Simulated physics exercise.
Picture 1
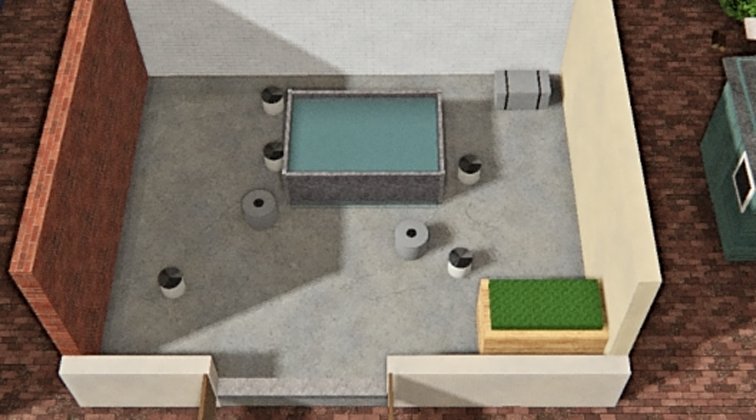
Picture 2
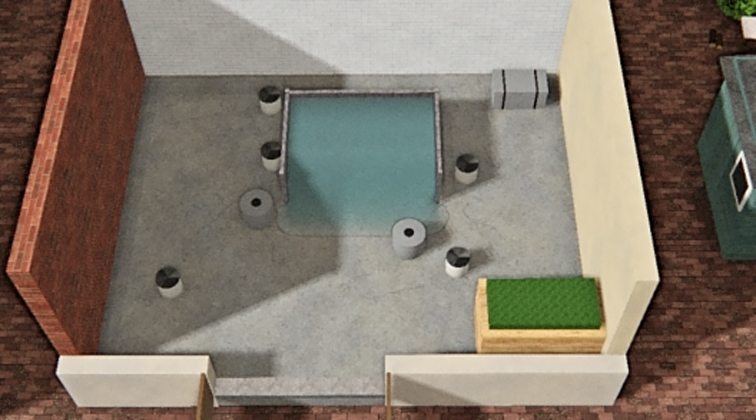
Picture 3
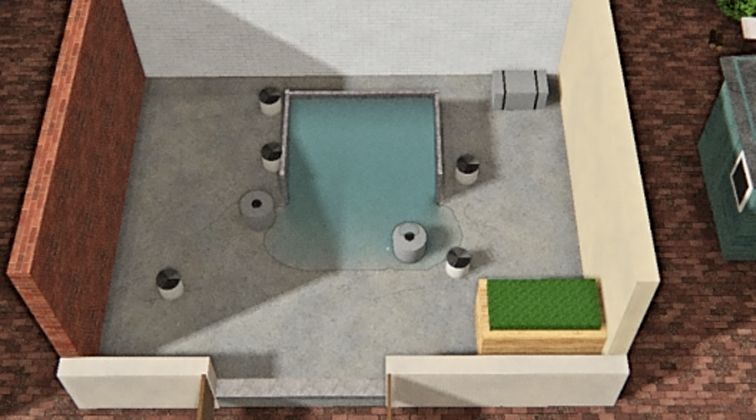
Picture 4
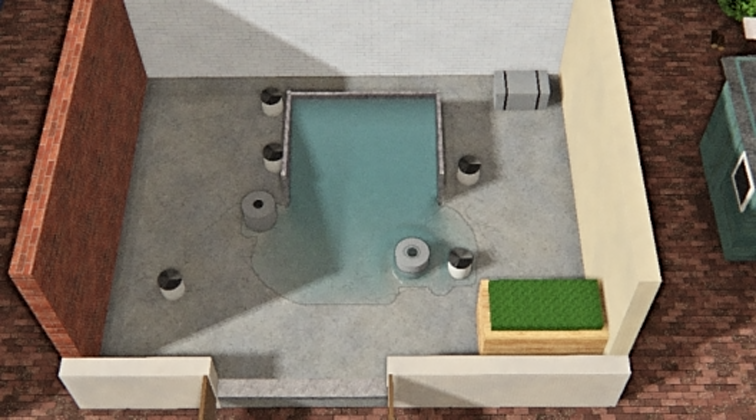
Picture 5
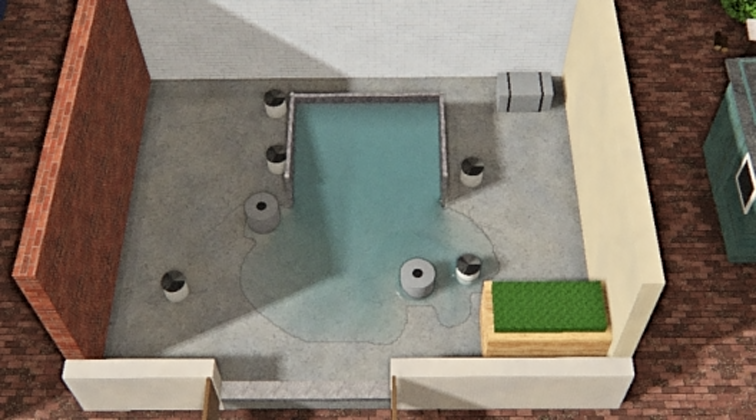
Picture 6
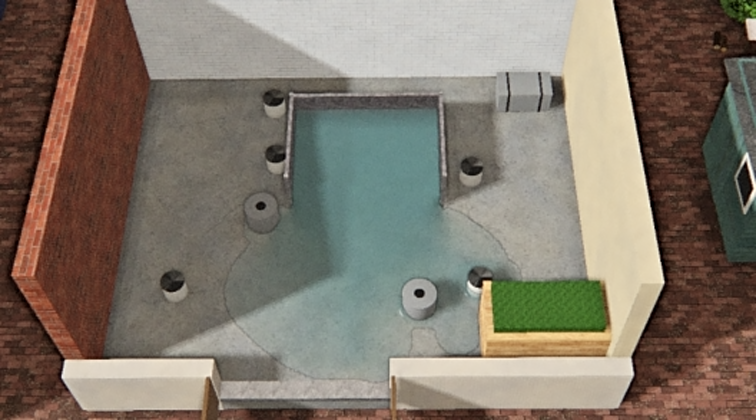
Walled back court with a raised tank losing its front panel, water spreading across the paving and pushing two pots slowly forward.
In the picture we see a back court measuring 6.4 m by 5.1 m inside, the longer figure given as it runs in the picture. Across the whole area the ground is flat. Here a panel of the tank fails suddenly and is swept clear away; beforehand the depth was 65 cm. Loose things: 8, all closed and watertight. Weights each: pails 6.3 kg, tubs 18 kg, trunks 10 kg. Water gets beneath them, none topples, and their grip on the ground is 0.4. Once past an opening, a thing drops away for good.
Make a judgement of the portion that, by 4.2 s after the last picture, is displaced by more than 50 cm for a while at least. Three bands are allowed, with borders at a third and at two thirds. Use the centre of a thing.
That would be less than a third of them.
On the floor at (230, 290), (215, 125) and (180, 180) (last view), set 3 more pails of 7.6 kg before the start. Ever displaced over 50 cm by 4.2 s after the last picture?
Order as given: Goes farther, stays inside it, stays inside it.
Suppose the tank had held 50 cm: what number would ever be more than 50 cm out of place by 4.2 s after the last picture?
In that case the number is 2.
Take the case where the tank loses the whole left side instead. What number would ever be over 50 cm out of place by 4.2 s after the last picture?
Then it comes to 3.
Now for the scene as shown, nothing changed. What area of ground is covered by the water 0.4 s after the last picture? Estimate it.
14 m2.
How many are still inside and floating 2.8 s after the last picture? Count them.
The count is 0.
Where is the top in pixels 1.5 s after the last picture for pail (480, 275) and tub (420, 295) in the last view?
First near (571, 255), second near (453, 322).
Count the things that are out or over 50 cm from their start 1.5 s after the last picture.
My count gives 2.
Then, 0.4 s after the last picture 2 of 8 are over 50 cm from their spots; 0 afloat.
Then, 1.5 s after the last picture 2 of 8 are over 50 cm from their spots; 2 afloat.
Then, 2.8 s after the last picture 2 of 8 are over 50 cm from their spots; 0 afloat.
Then, 4.2 s after the last picture 2 of 8 are over 50 cm from their spots, and 2 have been at some point; 0 afloat.
